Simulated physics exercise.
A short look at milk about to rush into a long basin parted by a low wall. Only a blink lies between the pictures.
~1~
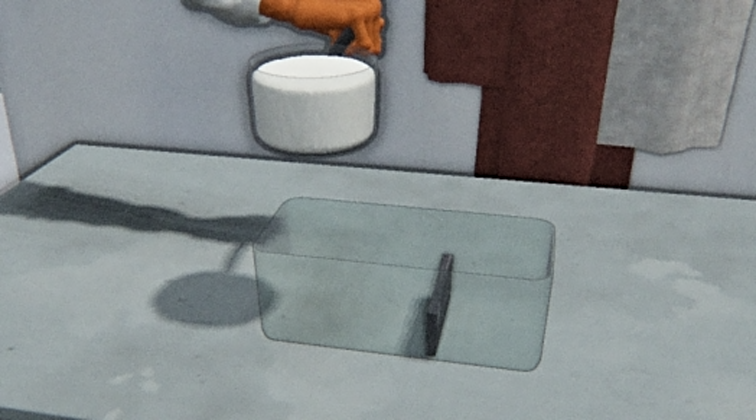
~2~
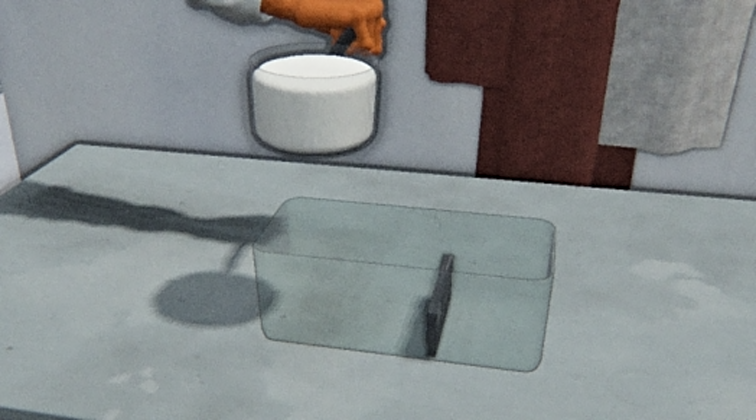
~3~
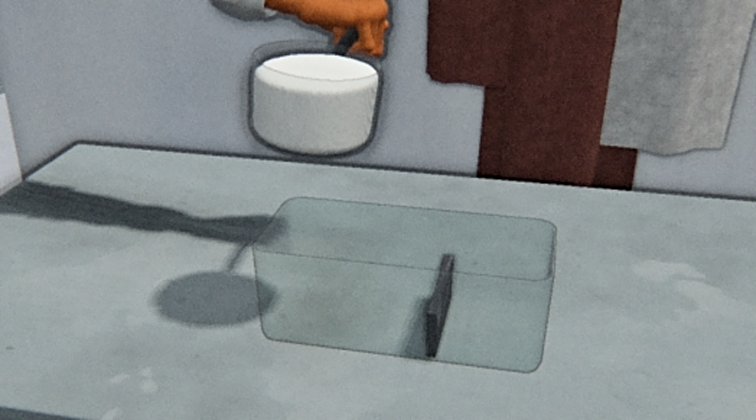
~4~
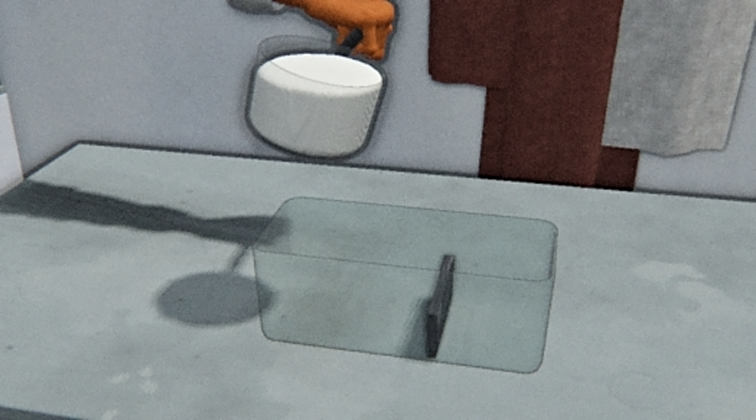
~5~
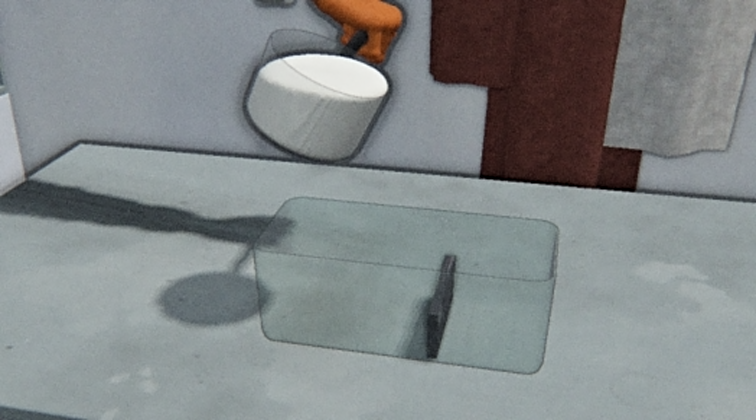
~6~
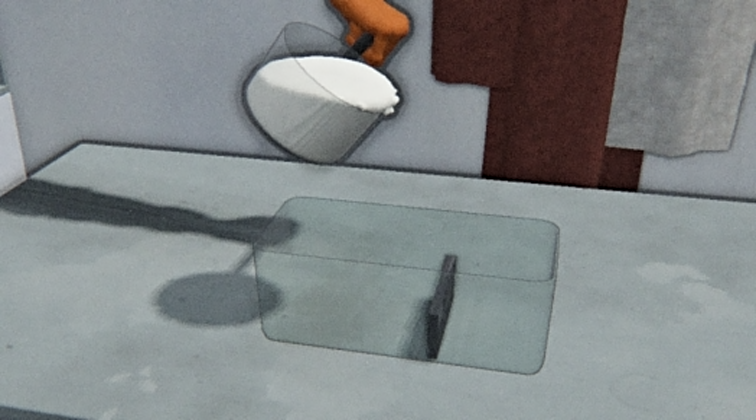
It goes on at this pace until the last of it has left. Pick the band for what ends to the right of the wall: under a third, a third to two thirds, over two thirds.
In the end under a third is right of the wall.
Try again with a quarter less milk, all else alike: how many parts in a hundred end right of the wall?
Near 5 %.
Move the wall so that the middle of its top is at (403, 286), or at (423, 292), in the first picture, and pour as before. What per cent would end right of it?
About 70 and 45 per cent.
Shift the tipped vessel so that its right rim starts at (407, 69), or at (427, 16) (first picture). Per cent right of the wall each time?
In turn 50 and 75 in a hundred.
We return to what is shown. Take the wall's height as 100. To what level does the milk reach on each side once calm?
Left about 40, right about 20.
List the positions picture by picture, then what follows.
Tilt 0°; pouring edge (375, 66); surface from (258, 67) to (374, 74); the long basin's rim runs from (270, 223) to (553, 251); the wall's top is at (440, 283), in the first frame.
Tilt 2°; pouring edge (376, 67); surface from (258, 67) to (375, 74), in the second frame.
Tilt 7°; pouring edge (380, 73); surface from (260, 64) to (378, 77), in the third frame.
Tilt 15°; pouring edge (383, 82); surface from (264, 64) to (382, 79), in the fourth frame.
Tilt 25°; pouring edge (386, 95); surface from (261, 69) to (389, 87); 1 per cent is over the edge, in the fifth frame.
Tilt 38°; pouring edge (386, 109); surface from (258, 71) to (384, 97); 4 per cent is over the edge, in the sixth frame.
A moment on, the tilt is 104° and 30 per cent is still to pour, 13 is left of the wall and 11 right of it.
Next, the tilt is 107° and 6 per cent is still to pour, 63 is left of the wall and 20 right of it.
Then the tilt is 107° and 1 per cent is still to pour, 59 is left of the wall and 20 right of it.
Later the tilt is 107° and 0 per cent is still to pour, 73 is left of the wall and 21 right of it.
At rest 74 per cent lies left of the wall, 21 right of it and 5 outside.
